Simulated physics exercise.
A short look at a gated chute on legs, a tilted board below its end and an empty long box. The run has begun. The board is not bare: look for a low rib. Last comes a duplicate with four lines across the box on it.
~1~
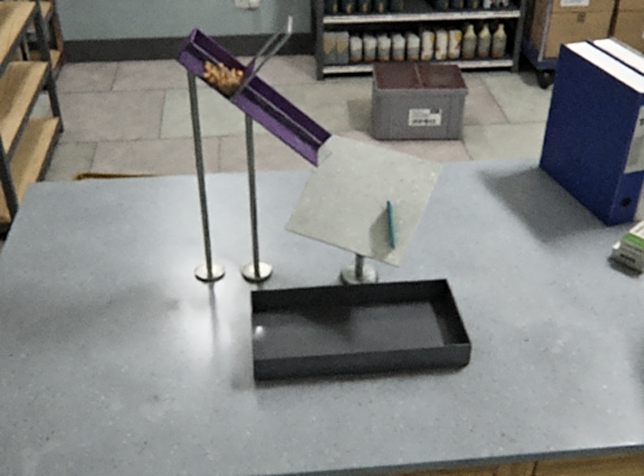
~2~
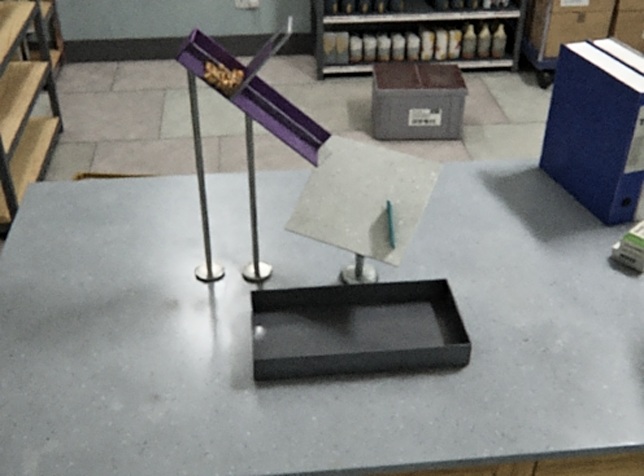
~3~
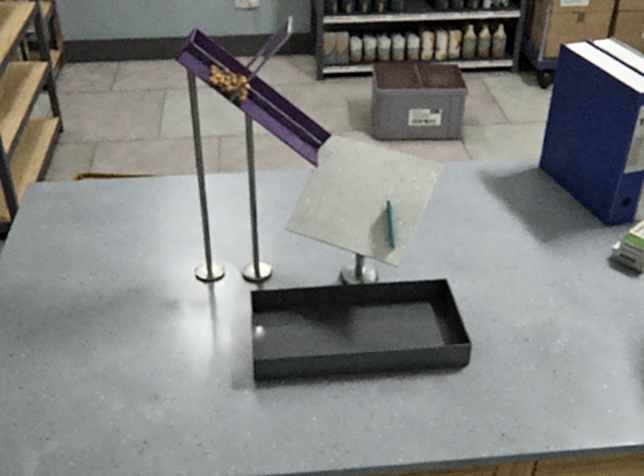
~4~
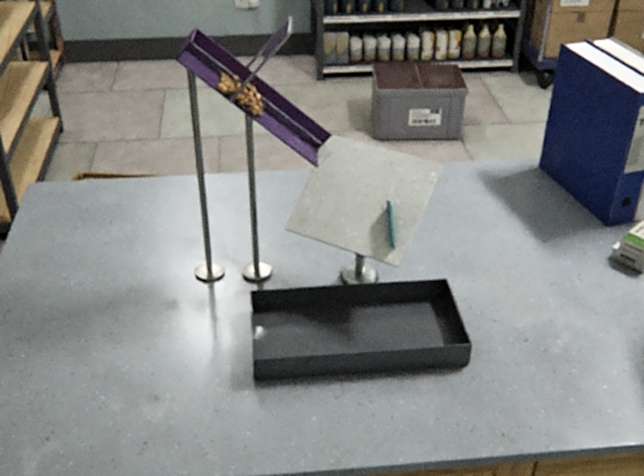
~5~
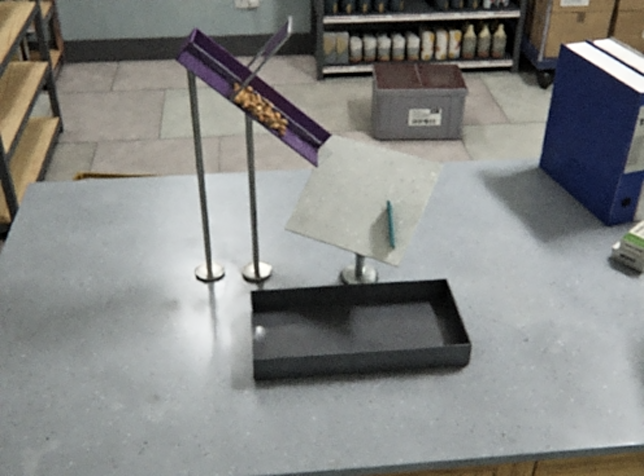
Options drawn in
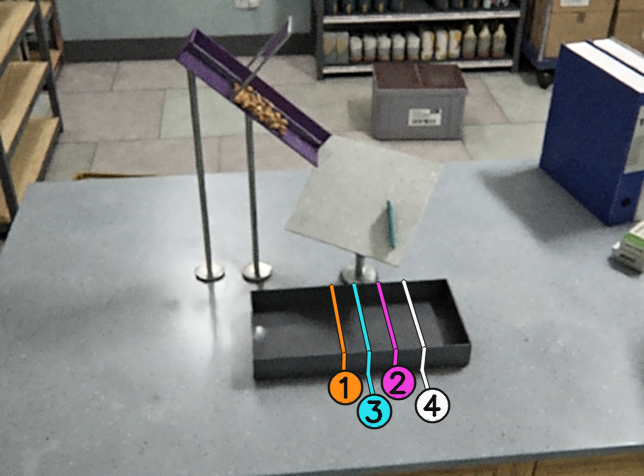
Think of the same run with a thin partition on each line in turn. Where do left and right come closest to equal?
Choose 3.
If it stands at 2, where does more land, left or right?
Left.
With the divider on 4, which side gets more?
The left side.
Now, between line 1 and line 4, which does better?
It is 1.
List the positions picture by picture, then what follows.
Load behind the gate near (225, 80), round wooden beads; lip of the chute near (317, 159), sloping fairly steeply, in the first frame.
Middle of the board near (363, 197), tilted fairly steeply; middle of its low edge near (339, 247); of its high edge near (385, 149), in the second frame.
Front corners of the box near (254, 359) and (472, 344), empty; front of the load near (244, 93), in the third frame.
Middle of the load near (244, 95); its front near (260, 109), close to a quarter of the way to the lip; rib from (388, 200) to (392, 244), in the fourth frame.
Middle of the load near (257, 109); its front near (283, 129), close to half of the way to the lip, in the fifth frame.
On the marked copy, line 1 crosses the front rim at (344, 353); line 2 crosses the front rim at (395, 349); line 3 crosses the front rim at (369, 351); line 4 crosses the front rim at (424, 347).
Choosing 1, of what is caught, close to a quarter on the left of the divider, the bulk on the right.
Choosing 2, of what is caught, the bulk on the left of the divider, close to a quarter on the right.
Choosing 3, of what is caught, close to half on the left of the divider, close to half on the right.
Choosing 4, of what is caught, all but a few on the left of the divider, a small share on the right.
